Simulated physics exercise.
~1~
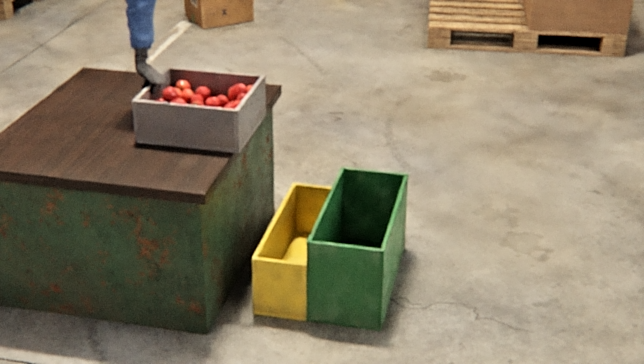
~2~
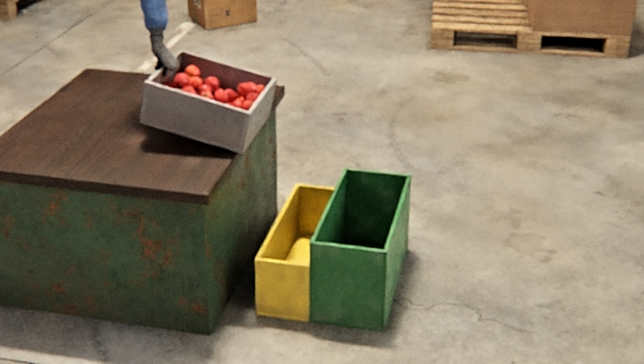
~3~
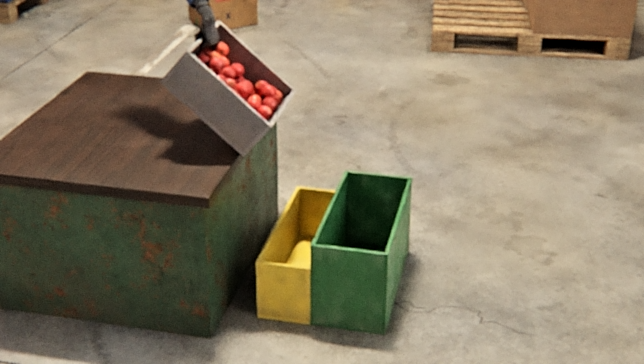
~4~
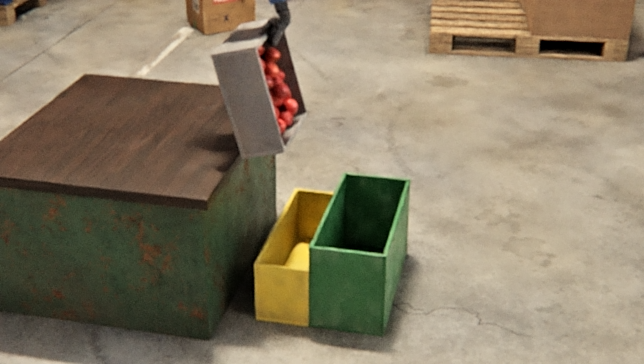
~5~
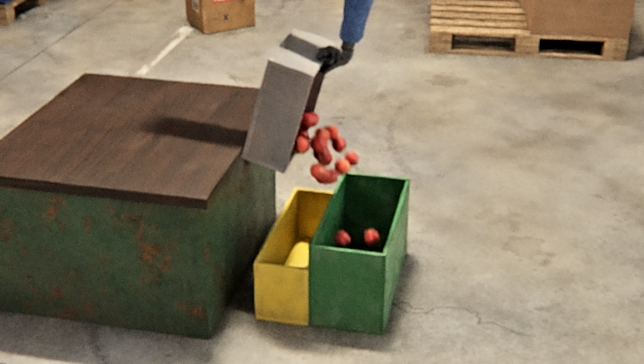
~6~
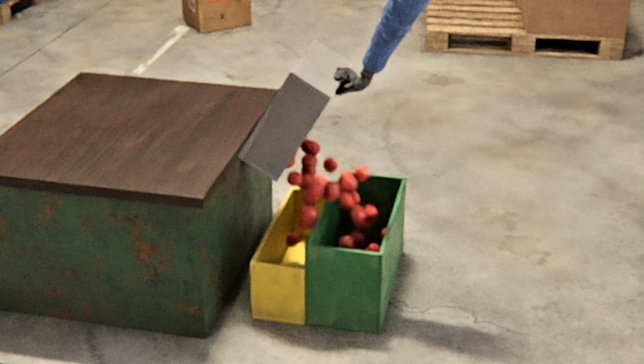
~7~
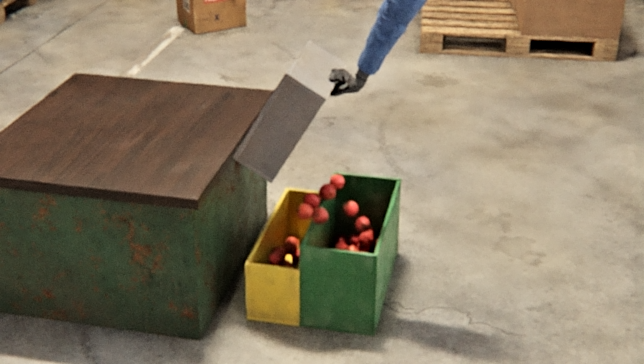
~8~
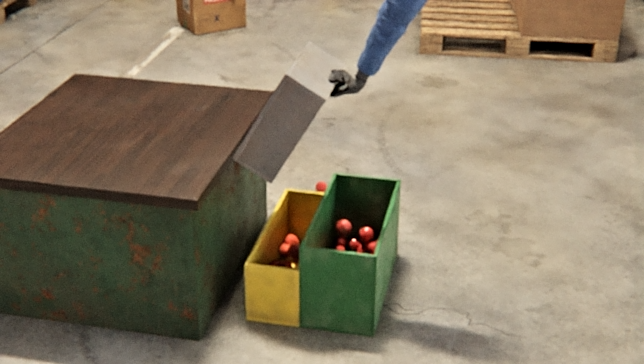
A grey crate full of red tomatoes sits on a dark wooden bench top, held at its far edge by a gloved hand in a blue sleeve. The hand lifts and tips it steadily to the right, toward a yellow bin and a taller-looking green tub on the concrete floor. As the crate swings past upright, tomatoes spill out, the first landing in the green tub. More tumble down in a loose cluster, some dropping into the yellow bin. The crate stays upturned at the bench edge as the fall ends, with most tomatoes in the green tub, fewer in the yellow bin.
